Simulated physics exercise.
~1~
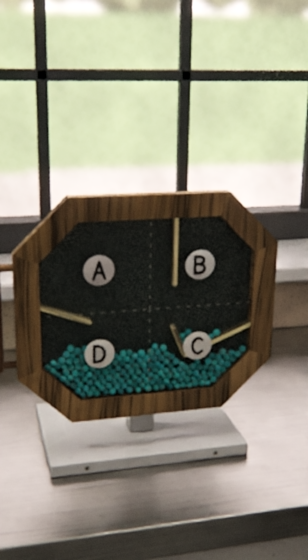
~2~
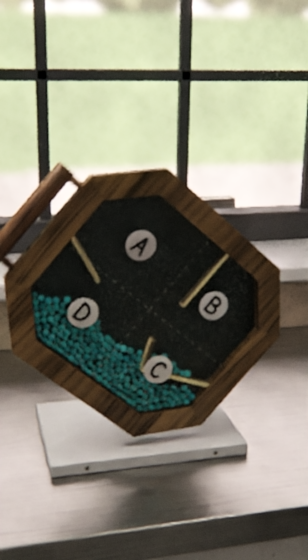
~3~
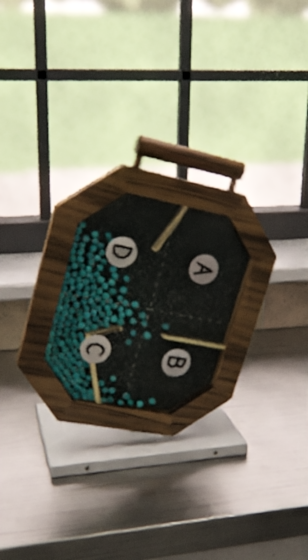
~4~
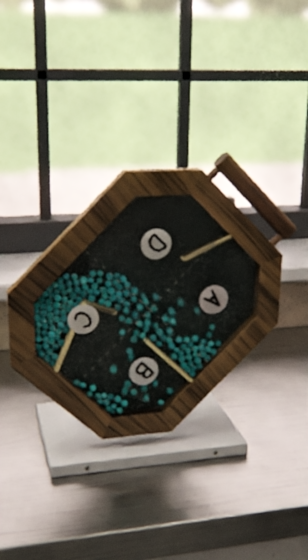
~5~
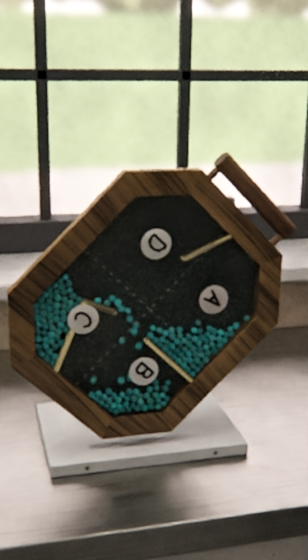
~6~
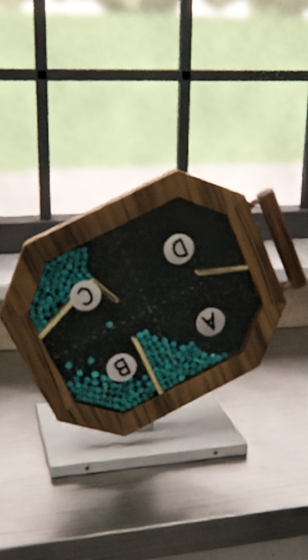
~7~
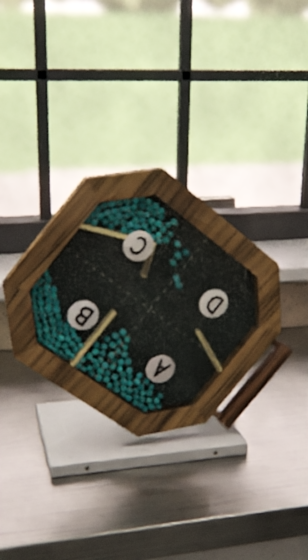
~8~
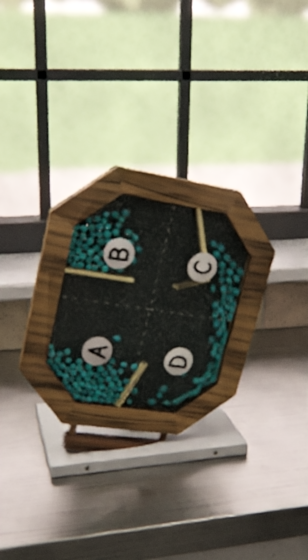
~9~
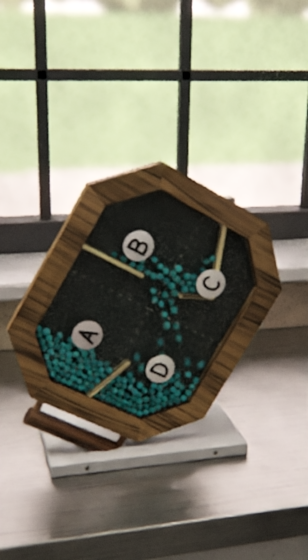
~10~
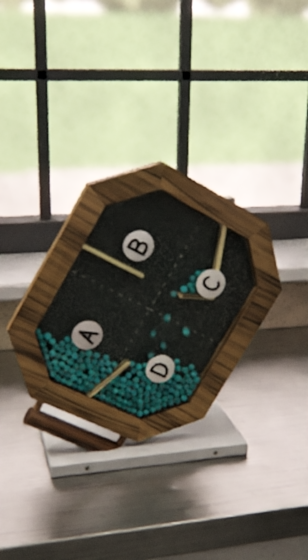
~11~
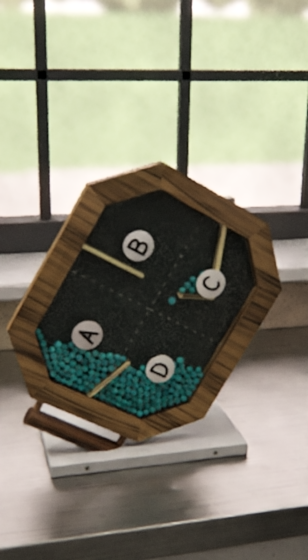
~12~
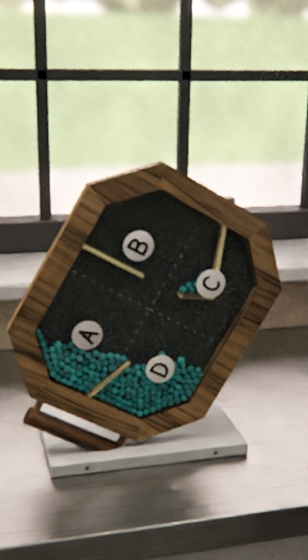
A wooden eight-sided case on a white stand turned clockwise, paused briefly while its turquoise beads spilled past the inner slats, then turned further and stopped, leaving most beads piled along the bottom by A and D, with a few caught at C.
